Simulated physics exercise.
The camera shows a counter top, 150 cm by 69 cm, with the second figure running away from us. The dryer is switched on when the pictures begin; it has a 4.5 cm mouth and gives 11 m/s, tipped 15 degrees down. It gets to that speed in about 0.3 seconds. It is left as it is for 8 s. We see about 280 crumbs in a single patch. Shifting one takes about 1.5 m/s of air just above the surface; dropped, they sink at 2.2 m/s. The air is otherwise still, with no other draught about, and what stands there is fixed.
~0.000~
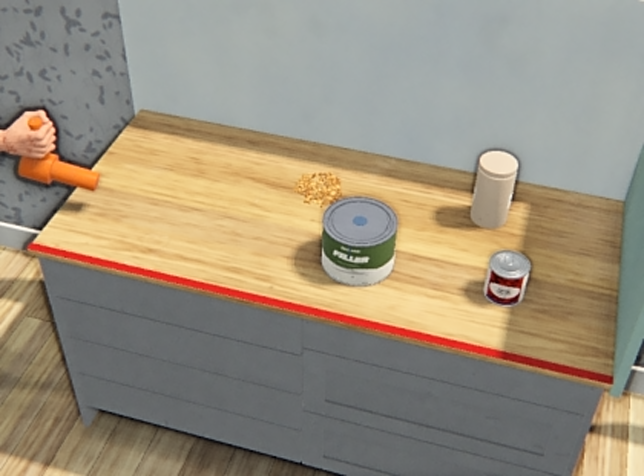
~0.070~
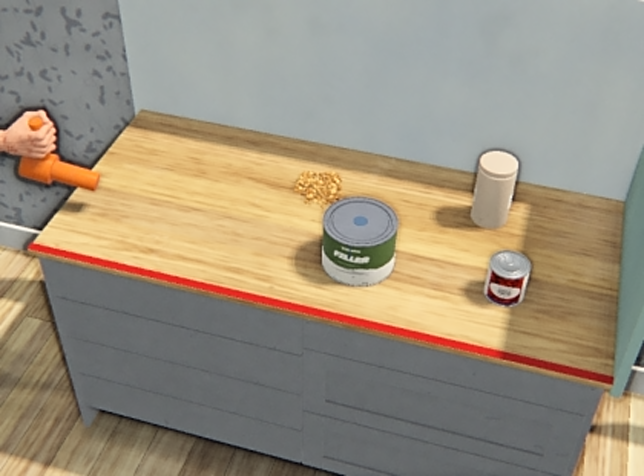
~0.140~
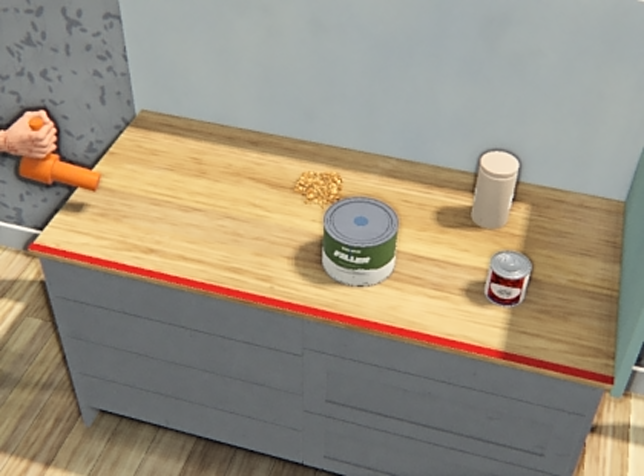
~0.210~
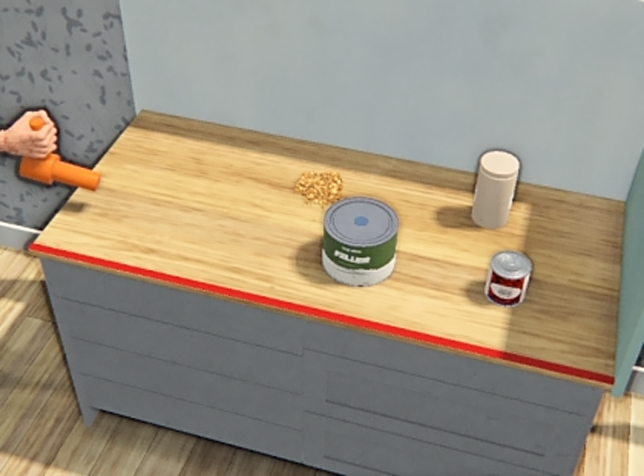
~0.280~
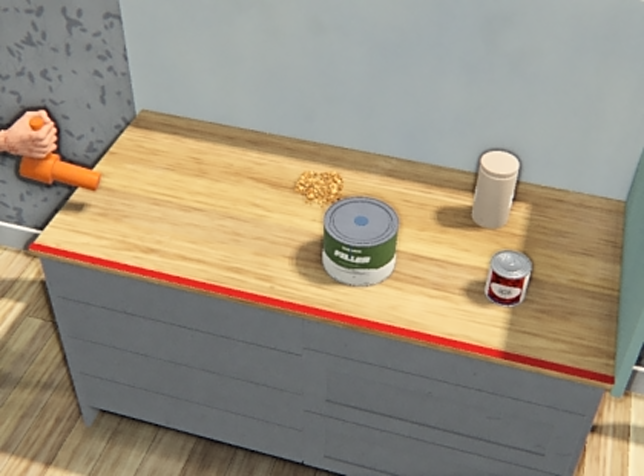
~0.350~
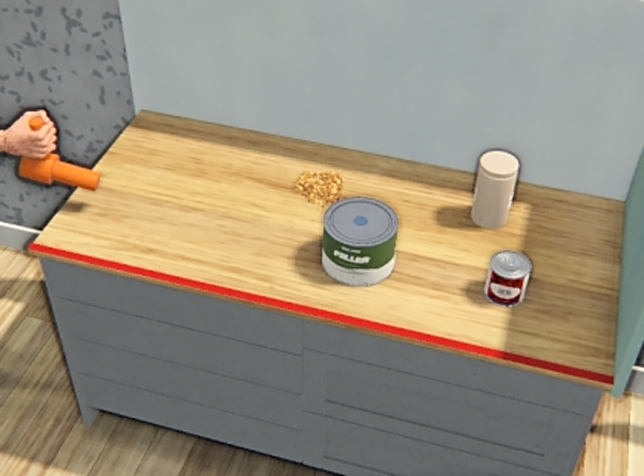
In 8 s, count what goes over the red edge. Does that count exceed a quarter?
No.
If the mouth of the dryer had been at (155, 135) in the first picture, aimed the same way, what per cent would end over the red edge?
That would come to roughly 40 %.
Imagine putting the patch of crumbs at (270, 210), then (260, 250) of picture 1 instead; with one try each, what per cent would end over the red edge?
It goes 1 % first, then 70 %.
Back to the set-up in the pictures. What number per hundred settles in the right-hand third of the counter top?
Something close to 90 % ends up there.
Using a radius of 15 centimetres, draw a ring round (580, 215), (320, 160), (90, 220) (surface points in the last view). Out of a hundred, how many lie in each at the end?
In order: About 90 %, then 0 %, then 0 %.
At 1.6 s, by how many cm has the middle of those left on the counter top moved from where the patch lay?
I'd say close to 70 cm.
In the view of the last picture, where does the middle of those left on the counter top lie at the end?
Their middle sits at about (598, 191) in the last picture.
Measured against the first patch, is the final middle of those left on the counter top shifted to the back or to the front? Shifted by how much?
It has shifted to the far side, by around 20 cm.
After 1.6 s the count stands so, 0 % are over the red edge; the middle of those still in play is near (573, 189).
After 2.6 s the count stands so, 0 % are over the red edge; the middle of those still in play is near (590, 192).
After 4.4 s the count stands so, 0 % are over the red edge; the middle of those still in play is near (595, 191).
After 8.0 s, at the end, 0 % are over the red edge; the middle of those still in play is near (598, 191).
